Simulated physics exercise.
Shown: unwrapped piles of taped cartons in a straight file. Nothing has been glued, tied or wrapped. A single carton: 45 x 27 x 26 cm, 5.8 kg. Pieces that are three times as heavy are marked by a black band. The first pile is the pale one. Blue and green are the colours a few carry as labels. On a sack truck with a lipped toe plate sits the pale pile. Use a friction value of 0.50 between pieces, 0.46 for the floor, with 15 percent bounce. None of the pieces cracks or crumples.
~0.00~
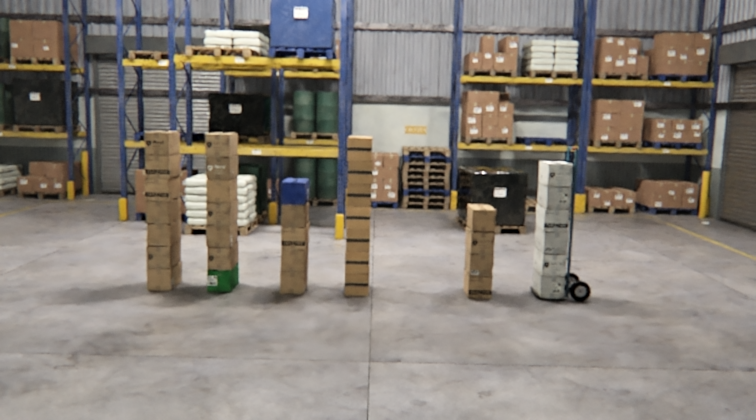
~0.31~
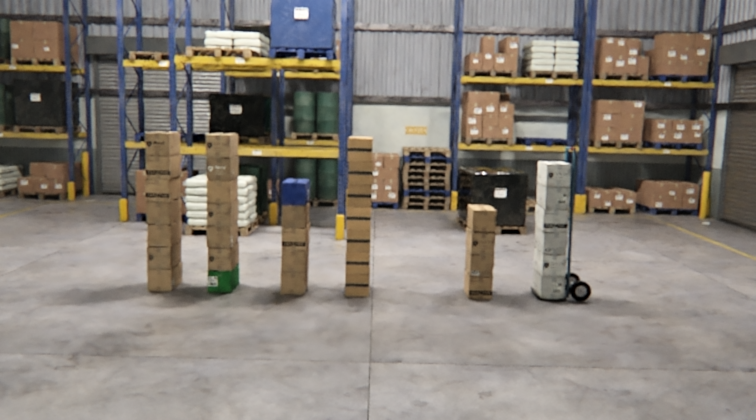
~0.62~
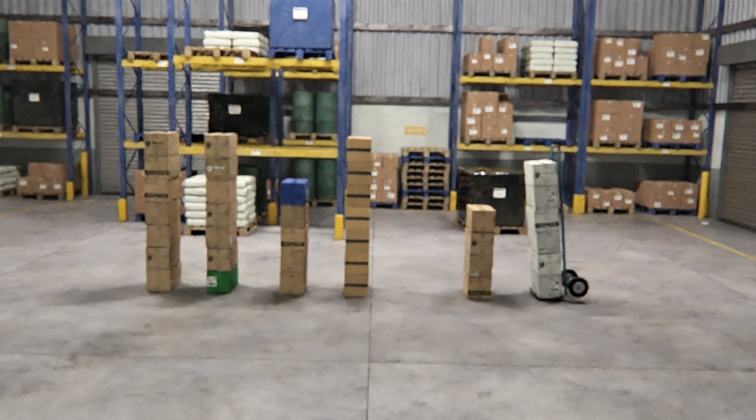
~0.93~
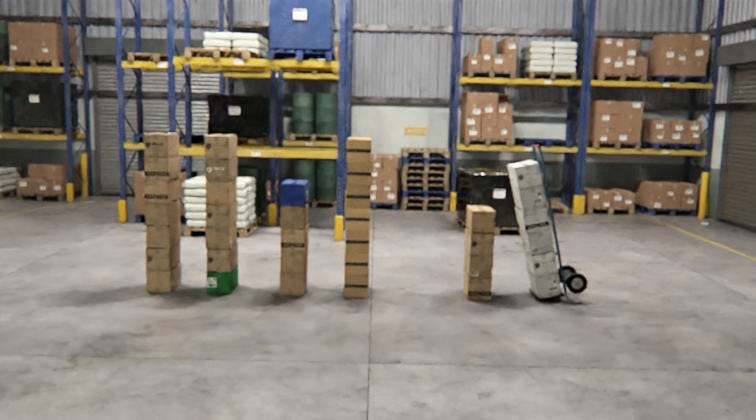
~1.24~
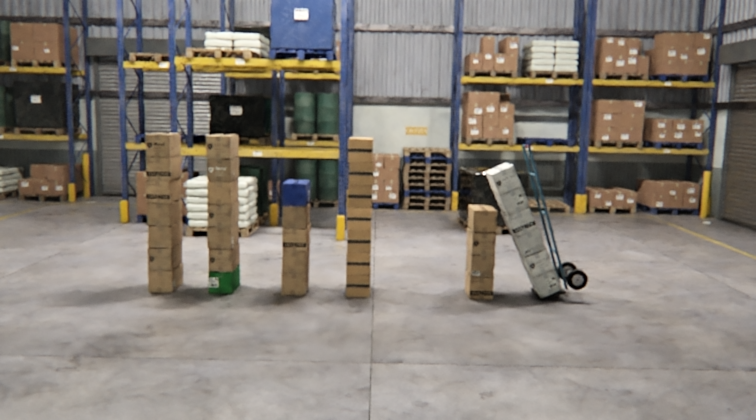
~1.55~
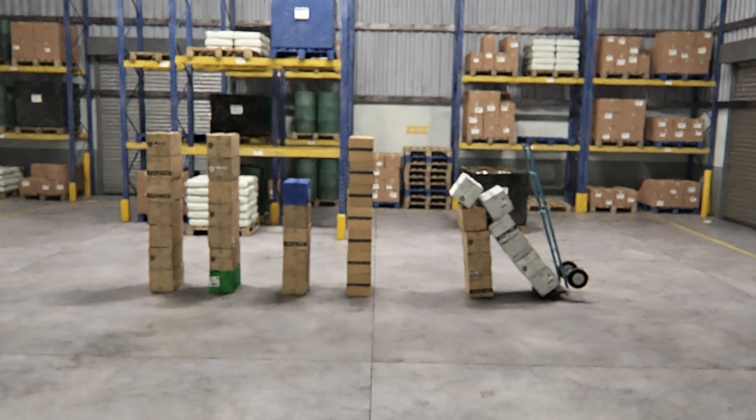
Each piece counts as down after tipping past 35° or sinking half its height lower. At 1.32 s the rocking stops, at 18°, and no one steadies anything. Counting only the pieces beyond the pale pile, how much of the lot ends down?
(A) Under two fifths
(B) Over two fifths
A, under two fifths.
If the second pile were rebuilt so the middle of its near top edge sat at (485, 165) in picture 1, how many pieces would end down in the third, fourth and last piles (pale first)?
The tally would be third 0, then fourth 0, then last 0.
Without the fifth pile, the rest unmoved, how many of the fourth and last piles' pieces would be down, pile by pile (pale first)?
Pile by pile, you'd get fourth 0 and last 0.
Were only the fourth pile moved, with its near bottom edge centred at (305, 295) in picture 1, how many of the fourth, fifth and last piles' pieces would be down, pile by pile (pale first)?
The fourth pile ends with 0 down, the fifth with 0, the last with 0.
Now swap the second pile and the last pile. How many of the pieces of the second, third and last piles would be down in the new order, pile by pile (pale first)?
After the swap, the second pile would have 6 down, the third 7 and the last 3.
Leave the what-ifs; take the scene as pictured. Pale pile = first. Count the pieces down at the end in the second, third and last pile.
By pile: Second 4, third 0, last 0.
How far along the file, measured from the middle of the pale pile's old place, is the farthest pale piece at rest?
I'd put it at close to 200 cm.
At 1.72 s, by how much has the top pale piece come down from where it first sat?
Drop so far: Roughly 30 cm.
After 1.72 s, 6 of the pale pile down; none of the 30 other cartons down, 4 disturbed.
After 2.22 s, 6 of the pale pile down; 4 of the 30 other cartons down.
At rest (2.8 s), 6 of the pale pile down; 4 of the 30 other cartons down; green carton unmoved; blue carton unmoved. That is 13 per cent. As the last picture would show them, middles, green carton near (226, 277), blue carton near (297, 192).
